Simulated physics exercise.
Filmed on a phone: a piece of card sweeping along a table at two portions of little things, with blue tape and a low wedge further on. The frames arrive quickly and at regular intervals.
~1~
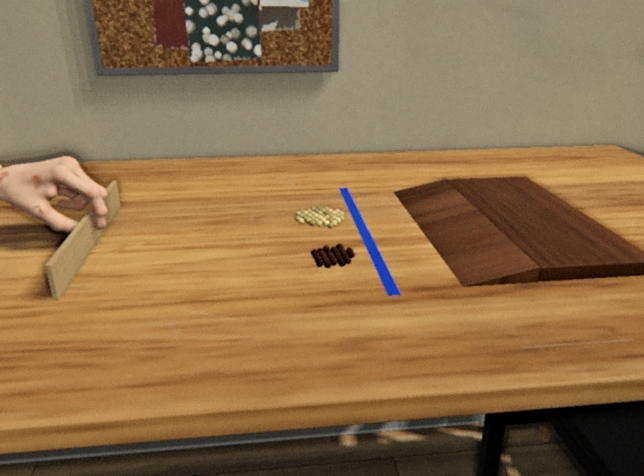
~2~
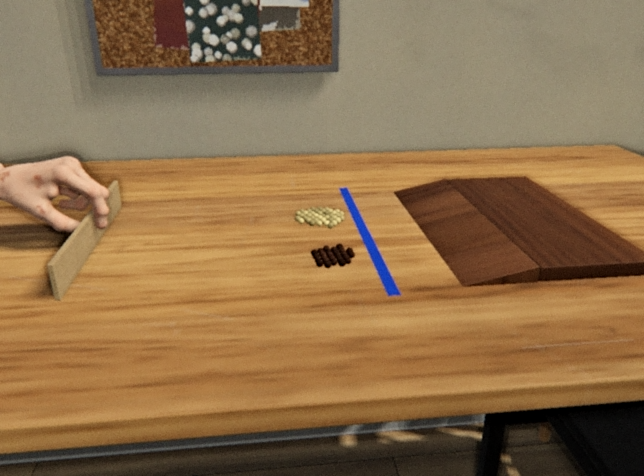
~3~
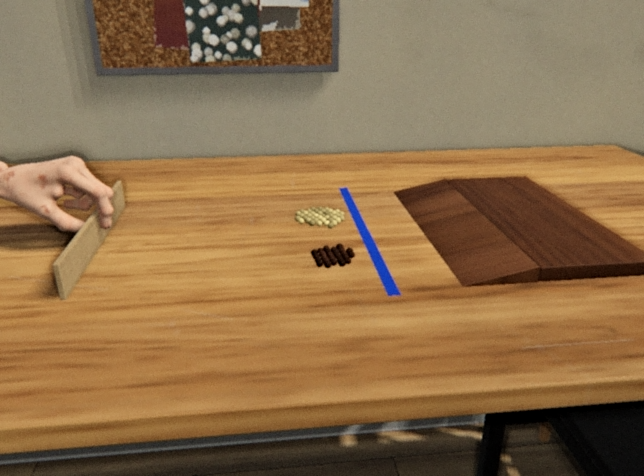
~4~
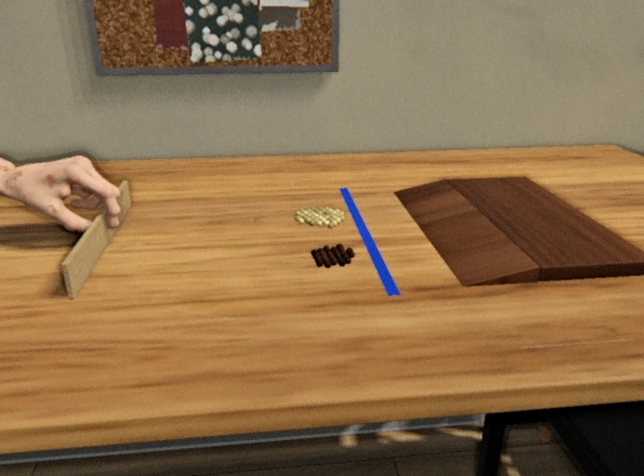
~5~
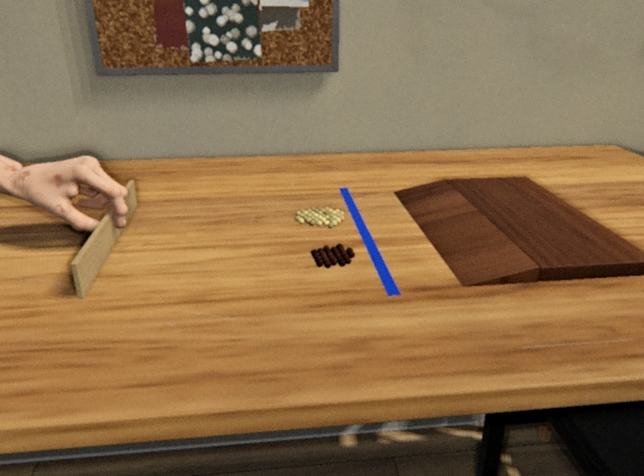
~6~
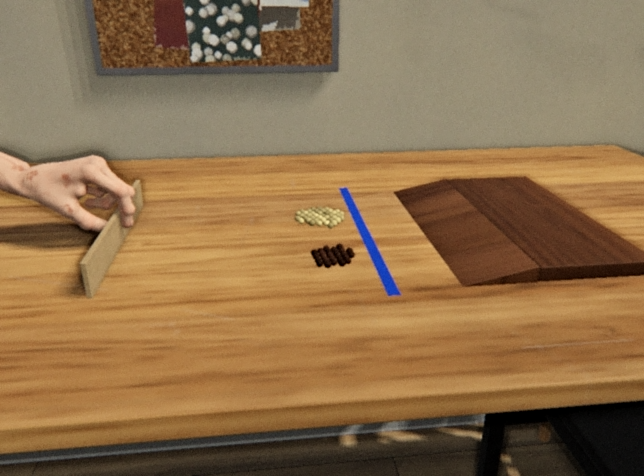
A hand sliding a piece of card slowly rightward along a wooden table, two small piles, blue tape and a low wedge lying still.
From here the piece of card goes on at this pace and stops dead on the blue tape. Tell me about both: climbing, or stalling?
The nearer lot doesn't reach the top, the farther lot doesn't reach the top.
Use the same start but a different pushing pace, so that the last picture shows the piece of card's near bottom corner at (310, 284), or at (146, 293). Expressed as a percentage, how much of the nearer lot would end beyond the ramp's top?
100 per cent, then 0 per cent.
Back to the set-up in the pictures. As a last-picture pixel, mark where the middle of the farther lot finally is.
Roughly (381, 215).
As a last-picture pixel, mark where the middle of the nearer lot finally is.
At roughly pixel (403, 252).
Then, 1.09 s on from there, piece of card still moving, near (249, 208); nearer lot the whole lot short of the ramp; farther lot the whole lot short of the ramp.
Then, 2.19 s on from there, piece of card stopped at the blue tape; nearer lot the whole lot short of the ramp; farther lot the whole lot short of the ramp.
In the end, piece of card stopped at the blue tape; nearer lot none at all past the top, the whole lot short of the ramp; farther lot none at all past the top, the whole lot short of the ramp.
